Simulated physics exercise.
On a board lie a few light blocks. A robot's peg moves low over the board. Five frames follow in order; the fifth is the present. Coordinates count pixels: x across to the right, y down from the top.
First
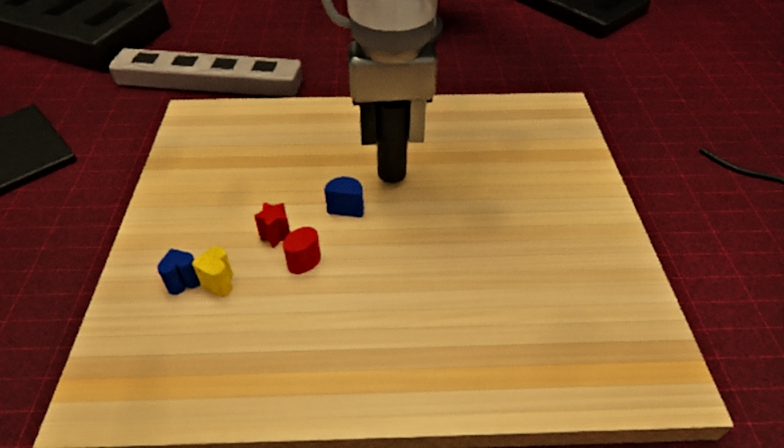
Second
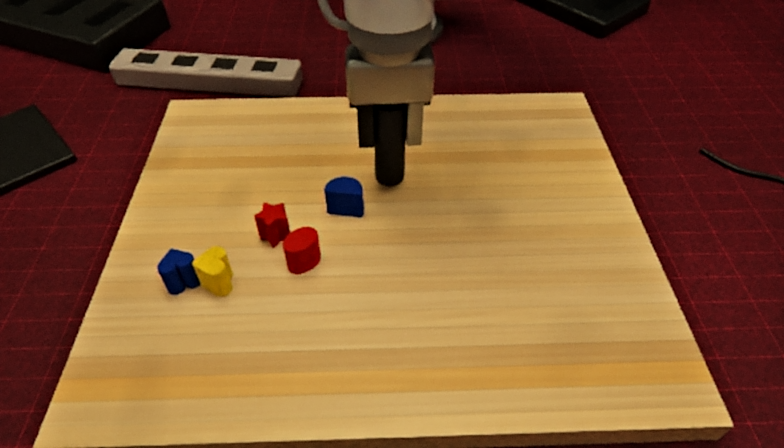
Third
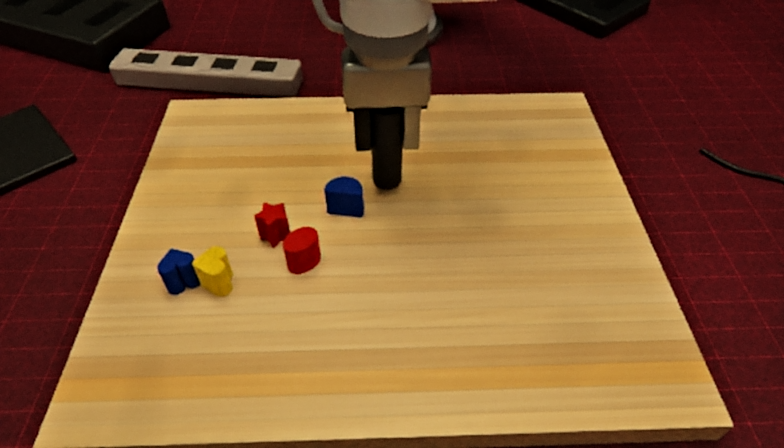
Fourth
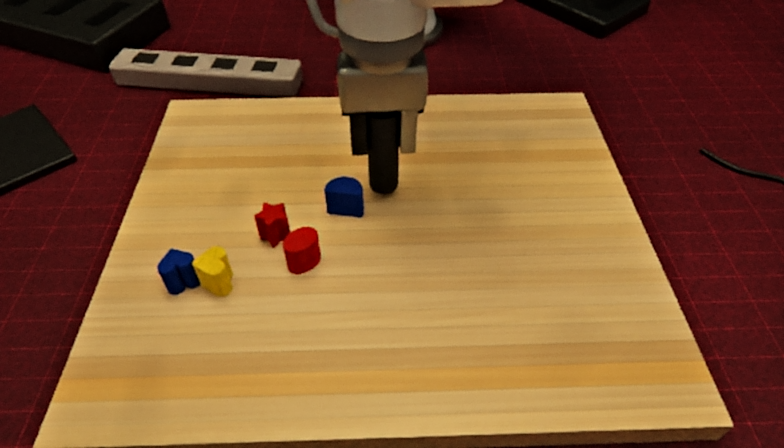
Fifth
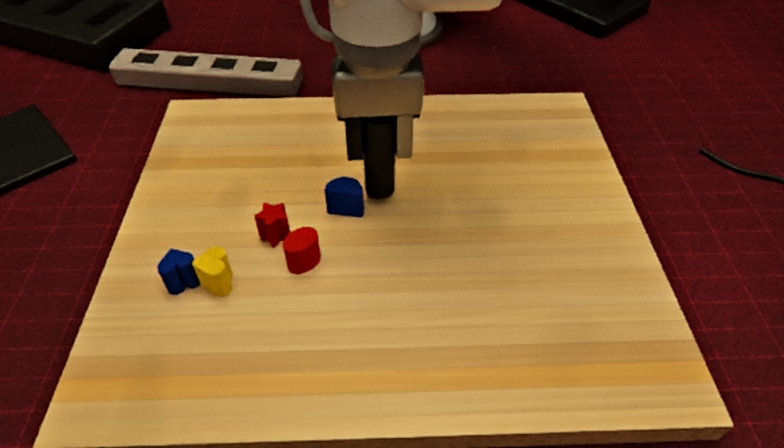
A pale wooden board on a dark red surface is seen from above at an angle, by a camera that stays still. Left of centre lie a blue half-round block, a red star and a red elliptical block, with a blue and a yellow block farther left. The robot's dark peg, low over the board's upper middle, slides slightly left and nearer the viewer, closing on the still half-round block.
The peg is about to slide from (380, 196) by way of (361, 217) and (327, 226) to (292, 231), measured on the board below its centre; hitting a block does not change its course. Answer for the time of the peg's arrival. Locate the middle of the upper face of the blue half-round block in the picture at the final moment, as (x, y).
The middle of its upper face should be somewhere near (285, 187).
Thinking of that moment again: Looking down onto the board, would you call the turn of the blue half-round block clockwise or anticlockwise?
That block twists clockwise.
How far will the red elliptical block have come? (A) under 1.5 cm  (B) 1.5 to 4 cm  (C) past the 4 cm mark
A - under 1.5 cm.
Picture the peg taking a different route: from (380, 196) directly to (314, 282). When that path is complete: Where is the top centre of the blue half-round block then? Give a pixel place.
The blue half-round block ends near (326, 195).
On the path given first. One third of the way, peg (360, 211); blue half-round block (328, 191), turned 50° clockwise.
Two thirds of the way, peg (326, 219); blue half-round block (301, 190), turned 105° clockwise.
At the end, peg (290, 225); red star block (258, 214); red elliptical block not moved; blue half-round block (285, 187), turned 165° clockwise.
